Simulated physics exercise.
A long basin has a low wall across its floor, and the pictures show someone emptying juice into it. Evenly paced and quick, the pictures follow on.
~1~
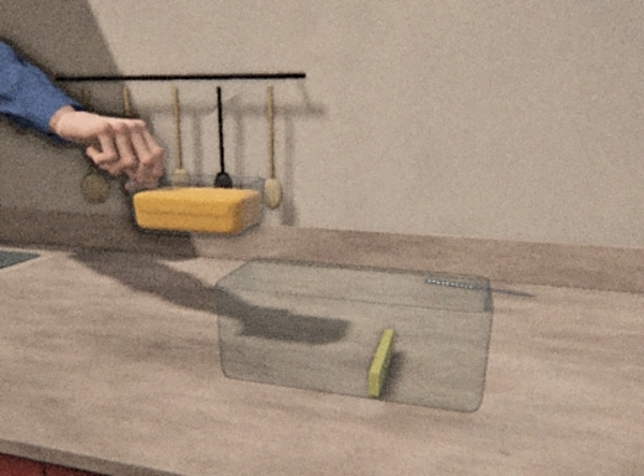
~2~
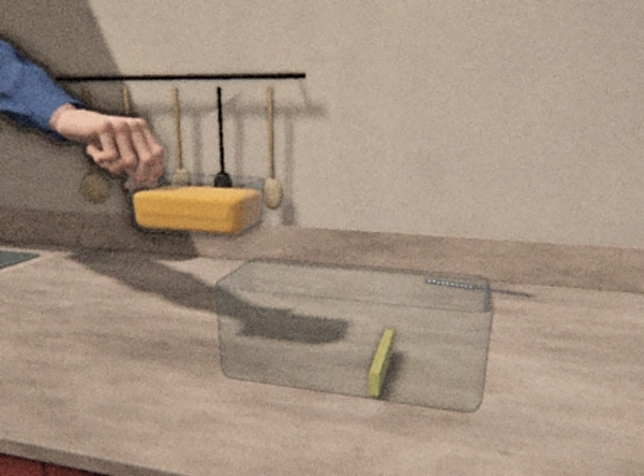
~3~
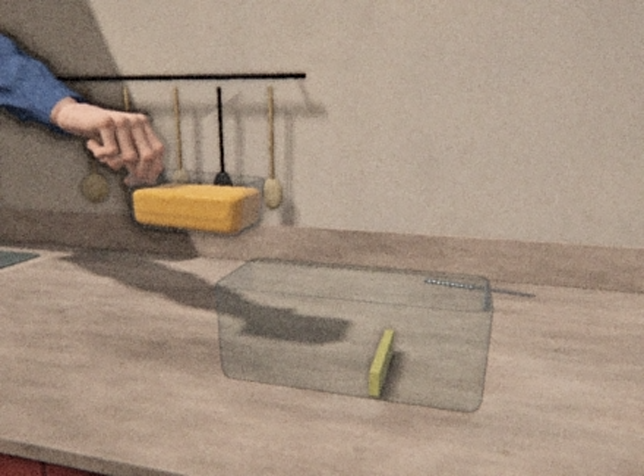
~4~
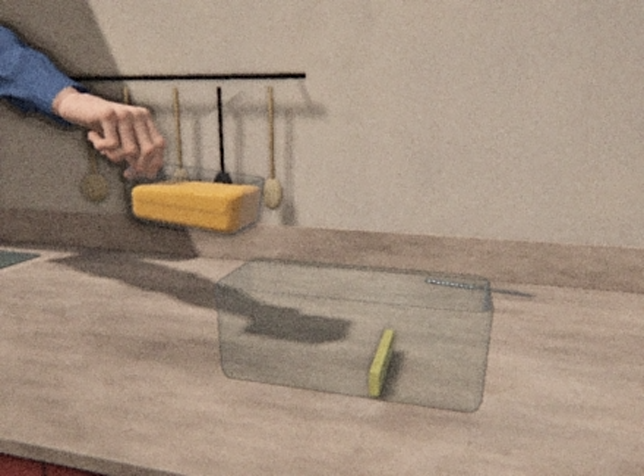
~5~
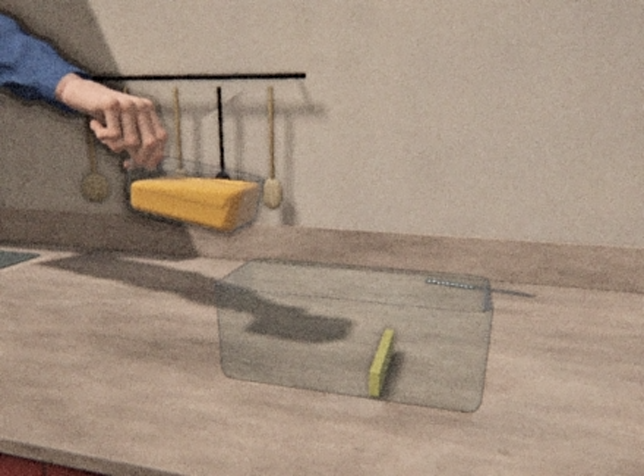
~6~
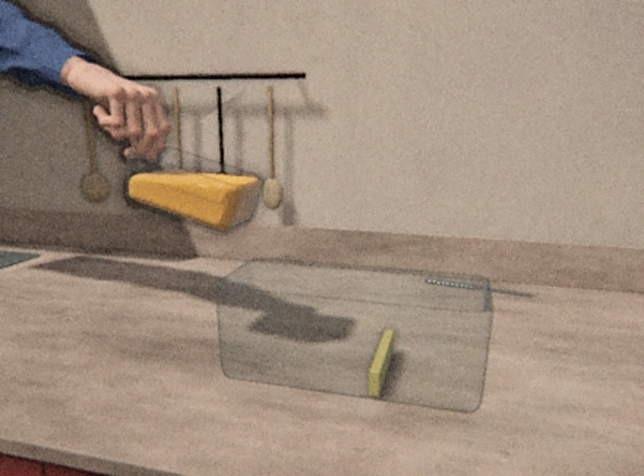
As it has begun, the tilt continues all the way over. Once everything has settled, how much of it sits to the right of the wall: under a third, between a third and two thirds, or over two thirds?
Well, the amount right of the wall falls short of a third.
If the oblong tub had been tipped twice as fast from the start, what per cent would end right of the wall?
Near 20 %.
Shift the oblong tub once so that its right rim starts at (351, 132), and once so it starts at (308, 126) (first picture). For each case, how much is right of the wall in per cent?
Estimate: 65 per cent, then 60 per cent.
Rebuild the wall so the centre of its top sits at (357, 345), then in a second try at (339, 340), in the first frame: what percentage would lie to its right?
Record: Case 1 near 15 %, case 2 near 40 %.
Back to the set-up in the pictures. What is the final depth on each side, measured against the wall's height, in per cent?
The left side ends up close to 60, the right side close to 20.
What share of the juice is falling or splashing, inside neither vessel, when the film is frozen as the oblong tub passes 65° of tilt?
Share in flight: Approx. 40 %.
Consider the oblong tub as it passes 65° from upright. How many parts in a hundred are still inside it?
About 40 per cent.
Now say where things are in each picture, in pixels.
In the first picture, it leans 0°; its right rim is at (254, 184); the juice meets the walls at (152, 191) and (254, 196); the long basin's rim runs from (235, 272) to (490, 295); the wall's top is at (383, 350).
In the second picture, it leans 1°; its right rim is at (254, 184); the juice meets the walls at (151, 190) and (254, 195).
In the third picture, it leans 3°; its right rim is at (254, 184); the juice meets the walls at (151, 188) and (253, 193).
In the fourth picture, it leans 6°; its right rim is at (254, 184); the juice meets the walls at (150, 185) and (253, 191).
In the fifth picture, it leans 10°; its right rim is at (254, 184); the juice meets the walls at (149, 179) and (253, 187).
In the sixth picture, it leans 15°; its right rim is at (254, 184); the juice meets the walls at (148, 175) and (253, 182).
A moment on, the oblong tub is tipped part way and 40 per cent is still to pour, 19 is left of the wall and 0 right of it.
Next, the oblong tub is tipped on its side and 8 per cent is still to pour, 71 is left of the wall and 10 right of it.
Then the oblong tub is tipped right over and 0 per cent is still to pour, 84 is left of the wall and 13 right of it.
Later the oblong tub is tipped right over and 0 per cent is still to pour, 85 is left of the wall and 13 right of it.
At rest 85 per cent lies left of the wall, 13 right of it and 2 outside.
